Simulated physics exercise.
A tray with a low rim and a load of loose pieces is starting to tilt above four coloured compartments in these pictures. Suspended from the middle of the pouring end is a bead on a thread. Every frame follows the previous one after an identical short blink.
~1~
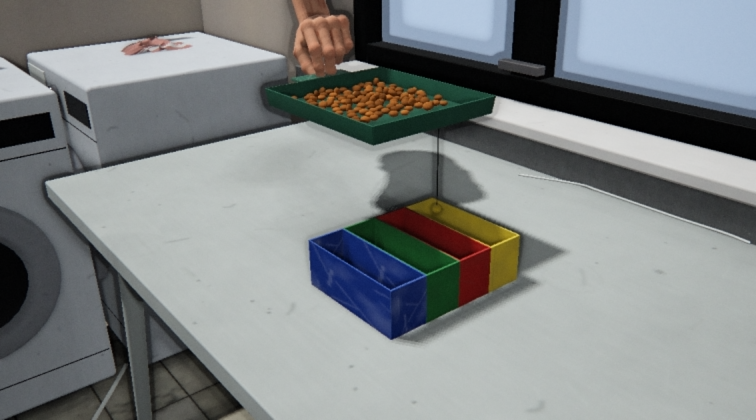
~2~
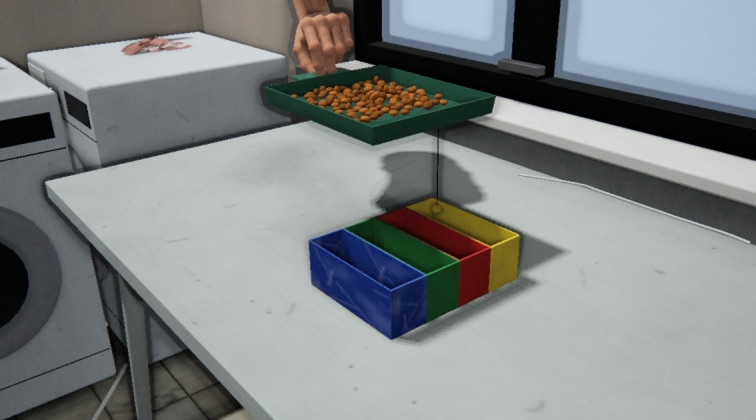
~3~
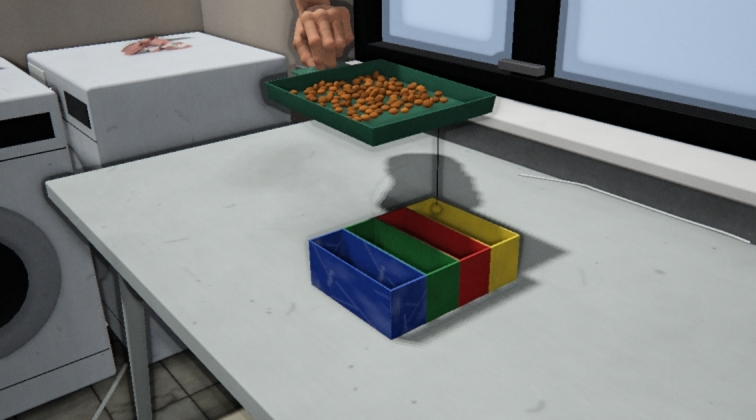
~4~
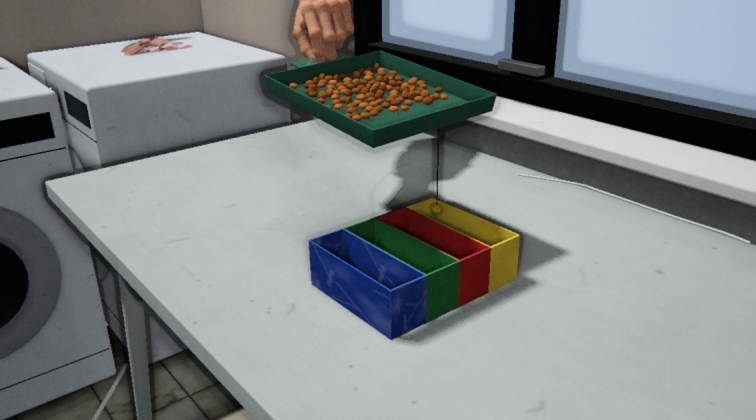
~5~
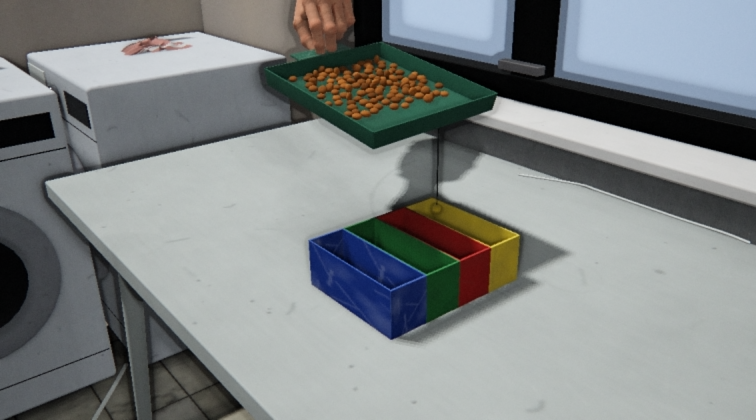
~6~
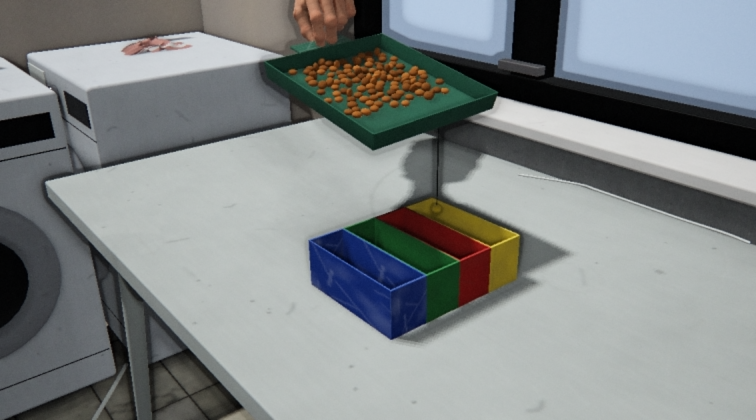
A green tray of small orange-brown pieces hangs over a pale grey table in a room with white front-loading machines at left and a dark-framed window behind, seen from slightly above. Below it sits an open box with blue, green, red and yellow compartments, left to right. With the camera still, a hand behind gradually tilts the tray slightly, its near corner dipping, while the pieces shift a little.
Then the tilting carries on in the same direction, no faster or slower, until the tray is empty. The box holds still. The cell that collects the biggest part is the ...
... Green one.
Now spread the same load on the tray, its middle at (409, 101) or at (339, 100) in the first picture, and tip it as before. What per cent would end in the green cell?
Roughly 50 and 60 percent, in that order.
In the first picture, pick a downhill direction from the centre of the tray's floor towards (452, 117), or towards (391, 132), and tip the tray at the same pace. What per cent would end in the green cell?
Around 0 per cent first, around 80 per cent next.
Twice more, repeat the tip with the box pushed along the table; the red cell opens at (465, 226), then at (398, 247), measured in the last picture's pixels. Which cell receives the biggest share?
First try: Blue. Second try: Red.
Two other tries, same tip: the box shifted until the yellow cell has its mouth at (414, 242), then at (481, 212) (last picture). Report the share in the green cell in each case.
Respectively 0 percent and 30 percent.
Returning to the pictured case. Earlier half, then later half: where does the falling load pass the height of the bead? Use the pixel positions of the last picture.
(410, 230), then (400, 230).
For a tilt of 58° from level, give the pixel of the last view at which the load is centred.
Somewhere about (407, 114).
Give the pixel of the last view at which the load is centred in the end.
Once nothing moves, the middle sits near (415, 288).
Soon, tray tipped steeply; nearly all on the tray; a stray few falling or outside the box.
A while on, tray tipped right over; about half on the tray; about a quarter in the green cell; a small part in the red cell; a small part in the blue cell; about a quarter falling or outside the box.
Towards the end, tray tipped past a quarter turn; about half in the green cell; about a quarter in the red cell; a small part in the blue cell; a small part in the yellow cell; a stray few falling or outside the box.
Finally, tray tipped past a quarter turn; about half in the green cell; about a quarter in the red cell; a small part in the blue cell; a small part in the yellow cell; a stray few outside the box.
